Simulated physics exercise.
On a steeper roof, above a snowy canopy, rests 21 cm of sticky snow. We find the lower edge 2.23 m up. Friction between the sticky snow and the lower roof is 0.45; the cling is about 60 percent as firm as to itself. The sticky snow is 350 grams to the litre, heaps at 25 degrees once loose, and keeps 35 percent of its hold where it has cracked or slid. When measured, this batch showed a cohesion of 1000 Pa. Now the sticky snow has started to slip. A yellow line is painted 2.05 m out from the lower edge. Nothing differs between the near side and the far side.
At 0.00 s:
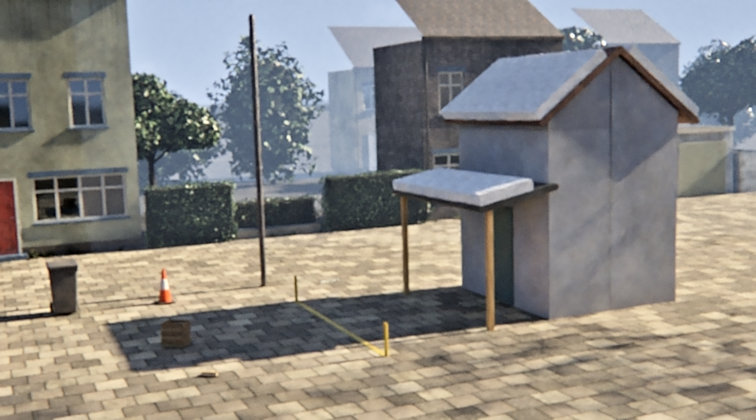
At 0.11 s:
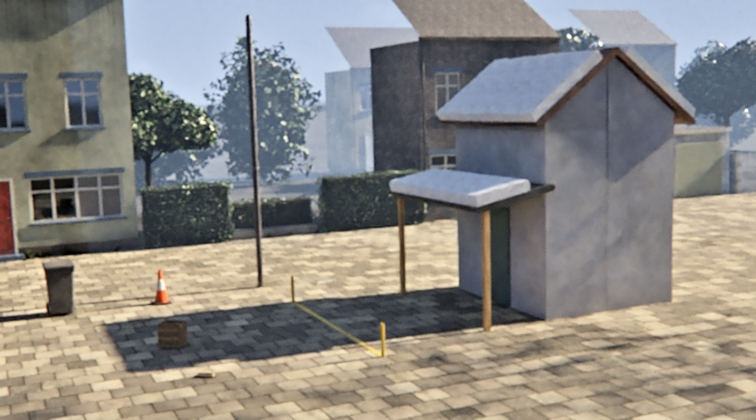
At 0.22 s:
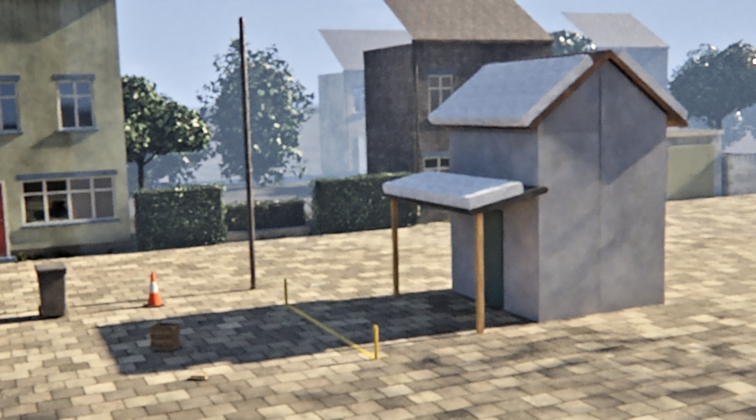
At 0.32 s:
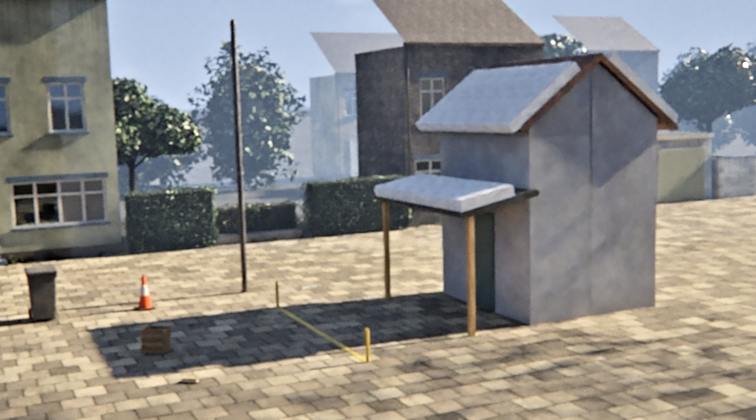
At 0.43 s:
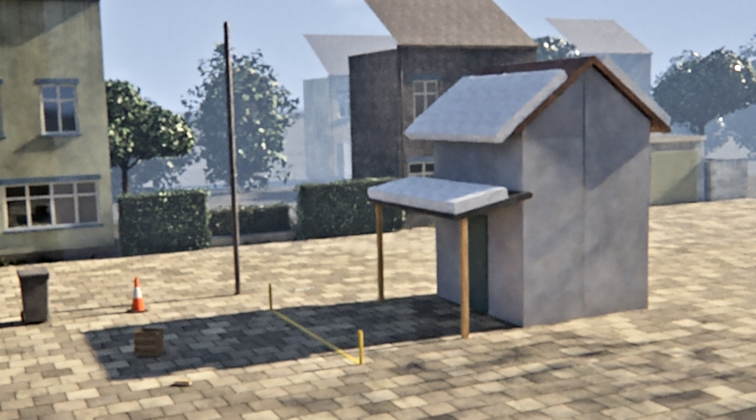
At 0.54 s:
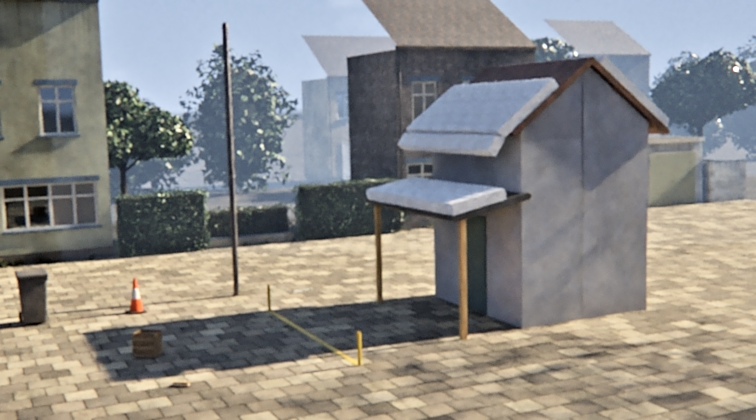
A sunlit paved yard with hedges, trees and houses behind is seen from slightly above, at a distance. A small grey building stands at right, snow on its brown-edged roof and wooden-posted canopy, with a yellow line, crate, orange cone and dark bin leftward. The view drifts slightly right, then steadies, while the upper snow slides down the left slope, baring reddish-brown roofing near the ridge and cracking.
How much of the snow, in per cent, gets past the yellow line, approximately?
11 %.
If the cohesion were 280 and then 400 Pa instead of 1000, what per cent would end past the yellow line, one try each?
The two runs give near 30 % and near 25 % respectively.
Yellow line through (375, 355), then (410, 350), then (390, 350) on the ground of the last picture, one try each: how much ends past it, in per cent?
First try 25 per cent, second 40 per cent, third 30 per cent.
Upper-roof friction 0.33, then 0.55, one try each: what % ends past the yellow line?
1 %, then 0 %.
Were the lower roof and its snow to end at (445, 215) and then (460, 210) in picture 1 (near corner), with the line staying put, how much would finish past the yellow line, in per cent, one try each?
First 0 per cent, second 3 per cent.
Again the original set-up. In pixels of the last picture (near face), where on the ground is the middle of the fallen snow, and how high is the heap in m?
Middle around (390, 350); height roughly 0.3 m.
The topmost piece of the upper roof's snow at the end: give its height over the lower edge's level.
The snow's top stands about 0.5 m above the lower edge.
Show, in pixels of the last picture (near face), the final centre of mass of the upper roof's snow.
Close to (393, 329) in the last picture.
By 1.08 s, none is below the lower edge and 0 % is past the line.
By 1.72 s, 47 % is below the lower edge and 0 % is past the line.
By 2.36 s, 62 % is below the lower edge and 11 % is past the line.
By 3.00 s, 62 % is below the lower edge and 11 % is past the line.
By 3.10 s, at the end, 62 % is below the lower edge and 11 % is past the line.
